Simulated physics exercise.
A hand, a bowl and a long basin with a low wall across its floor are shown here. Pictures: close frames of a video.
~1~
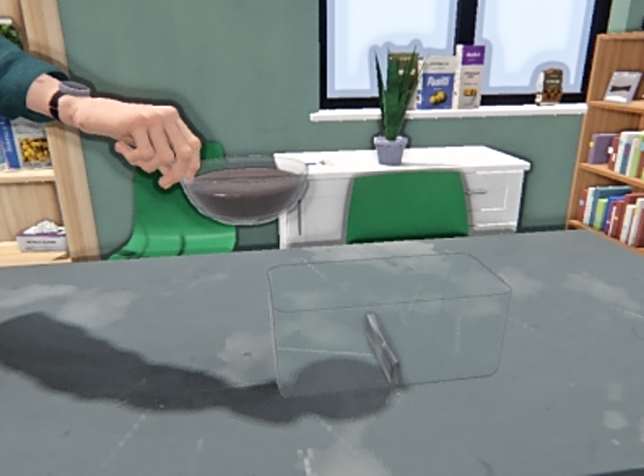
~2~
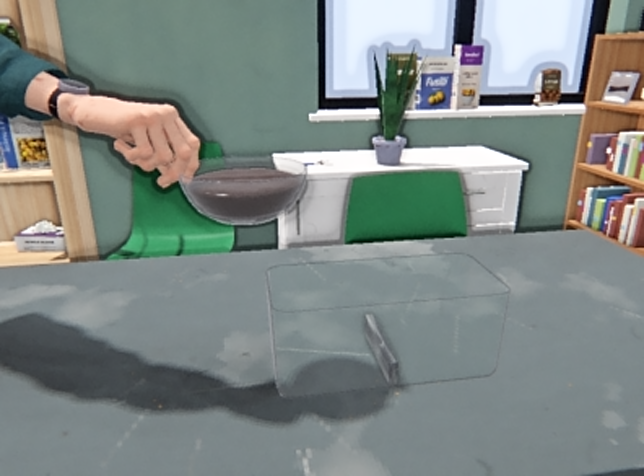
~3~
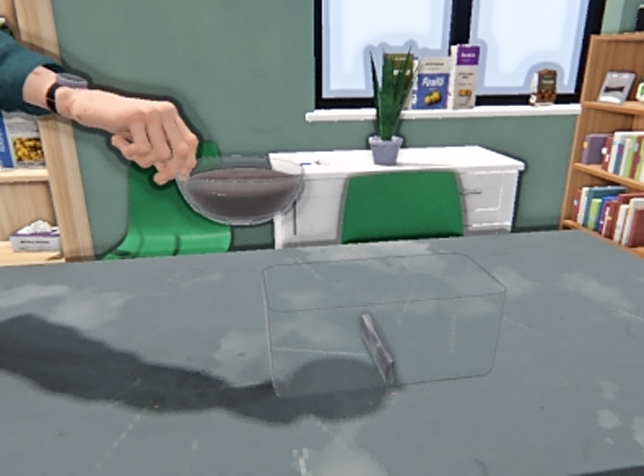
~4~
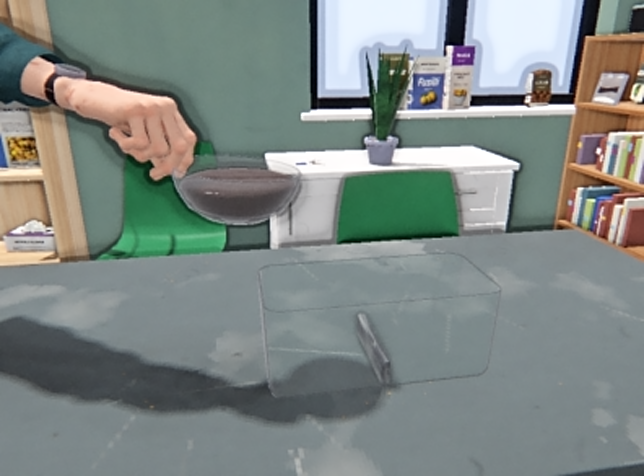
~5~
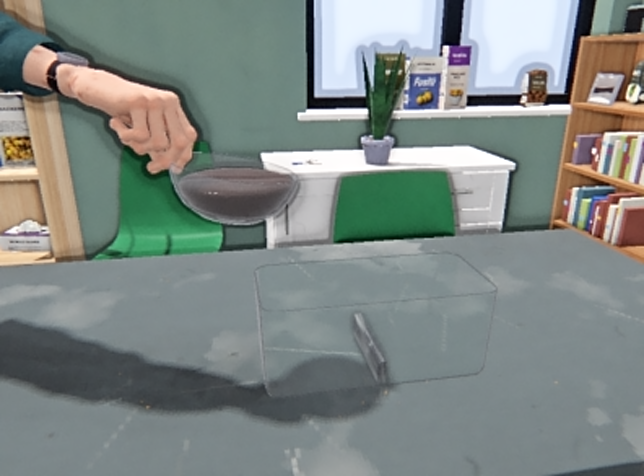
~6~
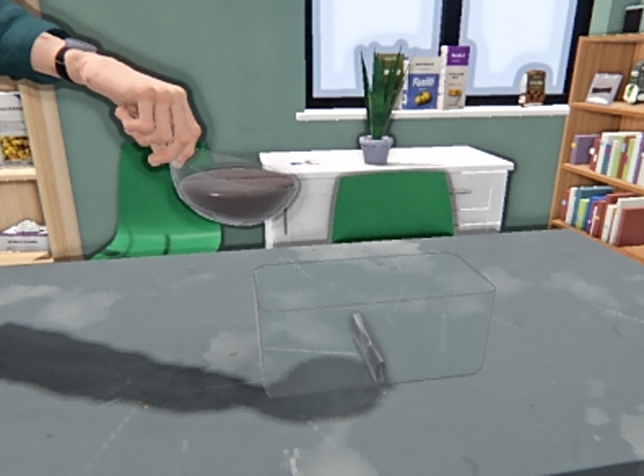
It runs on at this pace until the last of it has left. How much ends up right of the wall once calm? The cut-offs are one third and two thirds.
It falls below one third.
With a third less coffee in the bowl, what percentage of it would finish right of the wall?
It should come out close to 5 per cent.
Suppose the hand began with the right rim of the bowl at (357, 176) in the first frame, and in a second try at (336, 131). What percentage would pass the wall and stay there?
You'd get 70 percent from the first and 60 percent from the second.
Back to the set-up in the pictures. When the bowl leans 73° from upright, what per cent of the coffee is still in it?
I'd reckon near 20 percent is still held at that tilt.
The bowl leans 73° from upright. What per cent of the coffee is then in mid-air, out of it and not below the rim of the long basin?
It's about 30 per cent.
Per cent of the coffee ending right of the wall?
That is roughly 5 percent of it.
A moment on, the bowl is tipped part way and 19 per cent is still to pour, 49 is left of the wall and 1 right of it.
Next, the bowl is tipped right over and 0 per cent is still to pour, 94 is left of the wall and 6 right of it.
Then the bowl is tipped right over and 0 per cent is still to pour, 93 is left of the wall and 6 right of it.
Later the bowl is tipped right over and 0 per cent is still to pour, 93 is left of the wall and 6 right of it.
In the end 93 per cent lies left of the wall, 6 right of it and 0 outside.
